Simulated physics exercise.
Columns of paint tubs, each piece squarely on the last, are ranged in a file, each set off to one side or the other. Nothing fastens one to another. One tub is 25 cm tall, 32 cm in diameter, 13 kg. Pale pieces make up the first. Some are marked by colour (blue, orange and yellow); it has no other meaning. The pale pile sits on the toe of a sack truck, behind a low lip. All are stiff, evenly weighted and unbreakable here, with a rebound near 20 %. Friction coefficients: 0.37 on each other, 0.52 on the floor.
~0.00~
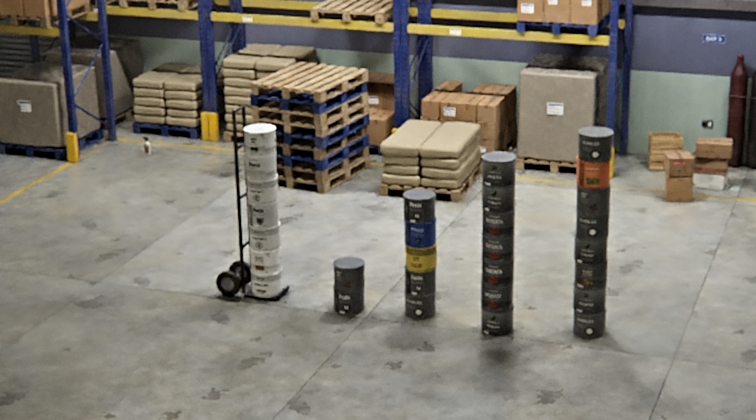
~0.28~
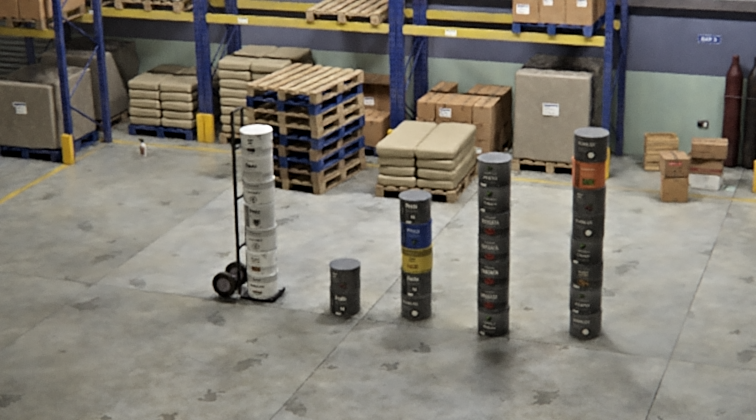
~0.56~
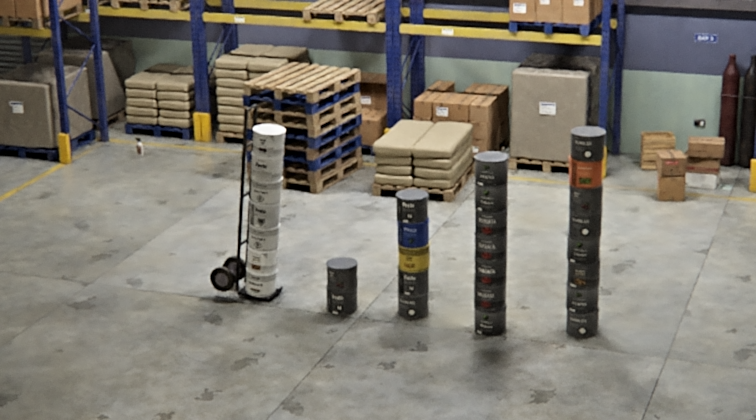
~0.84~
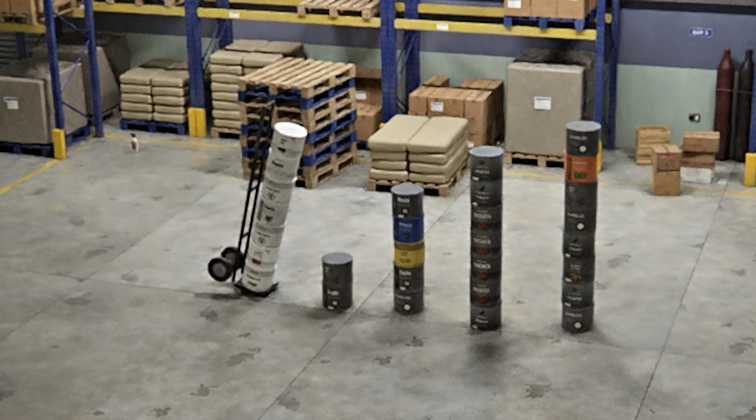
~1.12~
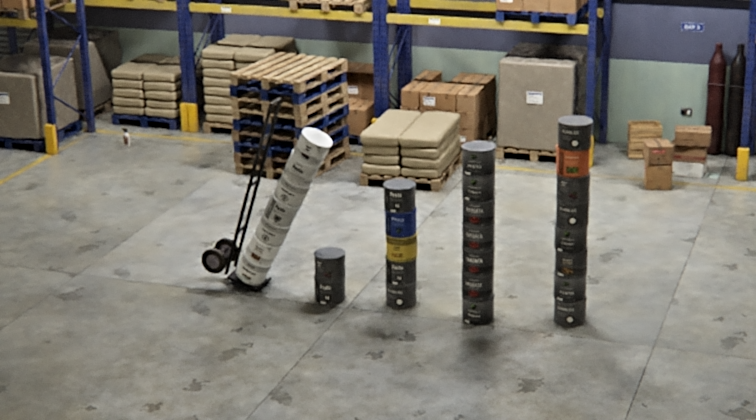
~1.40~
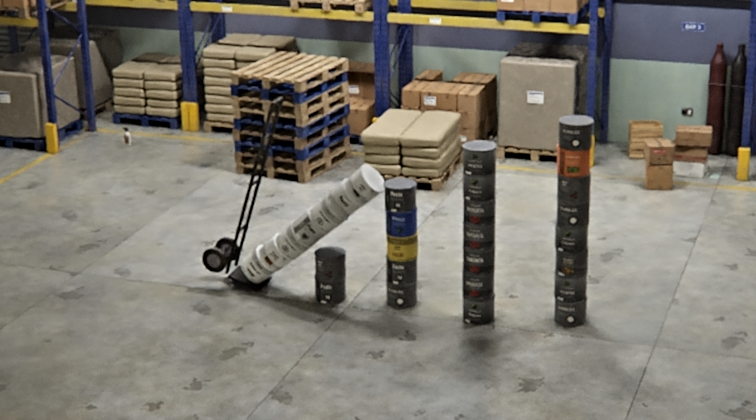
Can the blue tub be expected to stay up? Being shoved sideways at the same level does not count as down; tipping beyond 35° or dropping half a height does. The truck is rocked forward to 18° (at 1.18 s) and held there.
In the end the blue tub comes down.
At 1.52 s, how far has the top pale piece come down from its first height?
Some 50 cm lower.
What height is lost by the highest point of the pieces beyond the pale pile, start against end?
Some 0 cm lower.
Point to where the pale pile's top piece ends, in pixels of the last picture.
Near (365, 308).
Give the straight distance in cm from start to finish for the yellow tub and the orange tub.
About: Yellow 60, orange 0.
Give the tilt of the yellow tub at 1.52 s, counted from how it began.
Some 0°.
After 1.52 s, 7 of the pale pile down; none of the 22 other tubs down, 3 disturbed; blue tub shifted 40 mm.
After 1.82 s, 7 of the pale pile down; 1 of the 22 other tubs down; blue tub leaning 13°; yellow tub leaning 13°.
After 2.24 s, 7 of the pale pile down; 3 of the 22 other tubs down; blue tub leaning 45°, 13 cm lower; yellow tub leaning 45°.
After 2.66 s, 7 of the pale pile down; 3 of the 22 other tubs down; blue tub on its side; yellow tub on its side.
By the end (3.1 s), 7 of the pale pile down; 3 of the 22 other tubs down; blue tub on its side; yellow tub on its side; orange tub unmoved. As the last picture would show them, middles, blue tub near (475, 283), yellow tub near (446, 290).
